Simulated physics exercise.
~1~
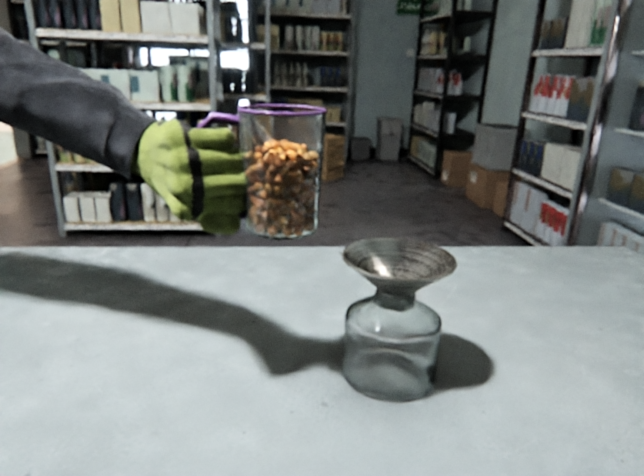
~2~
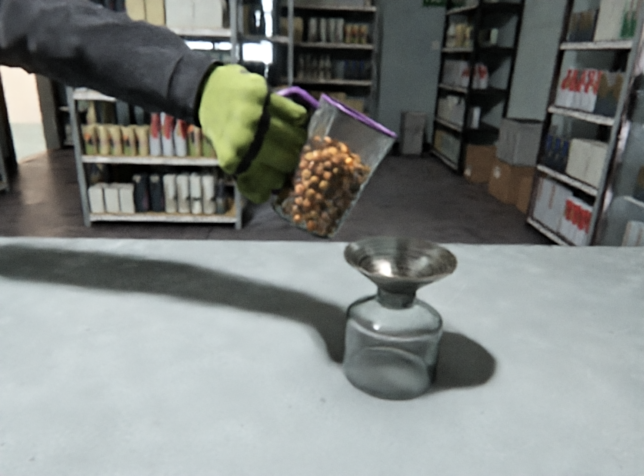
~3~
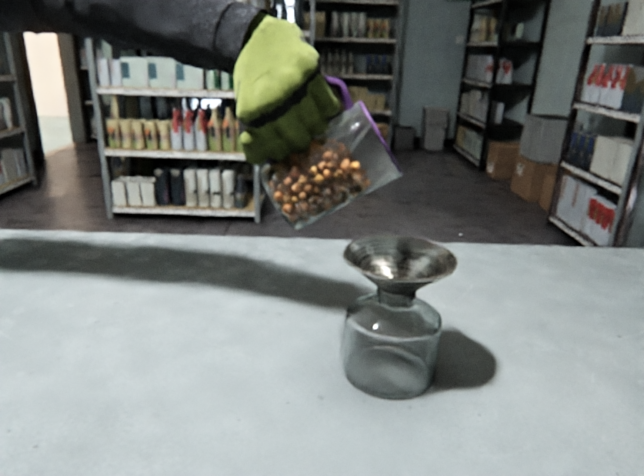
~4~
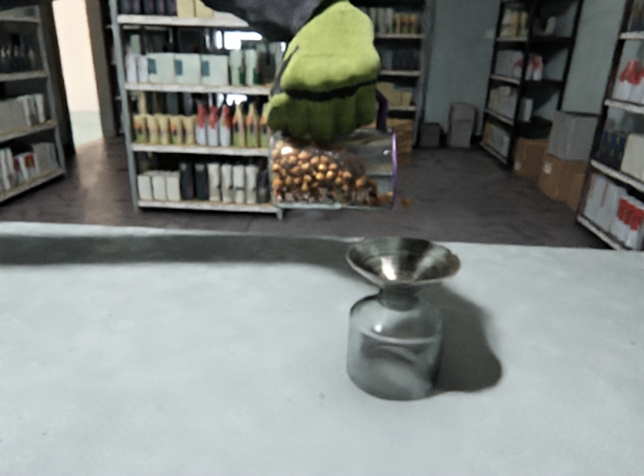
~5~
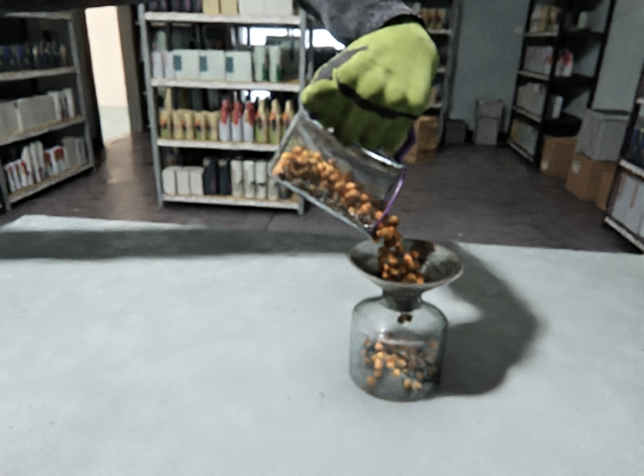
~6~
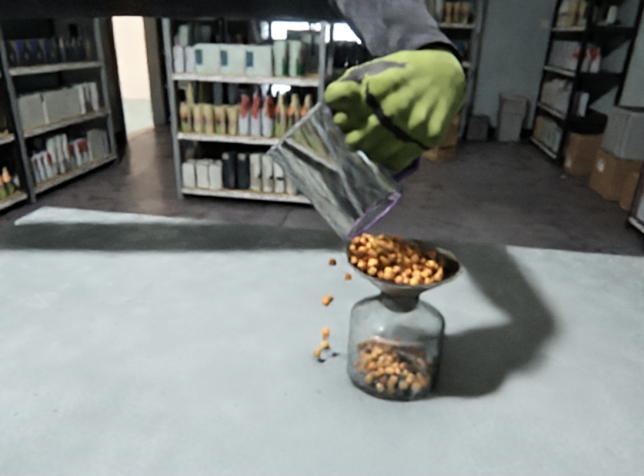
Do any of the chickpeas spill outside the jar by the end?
Yes, a few fall past the left side of the funnel and jar, while most are still held above in the heaped funnel and some are in the jar.
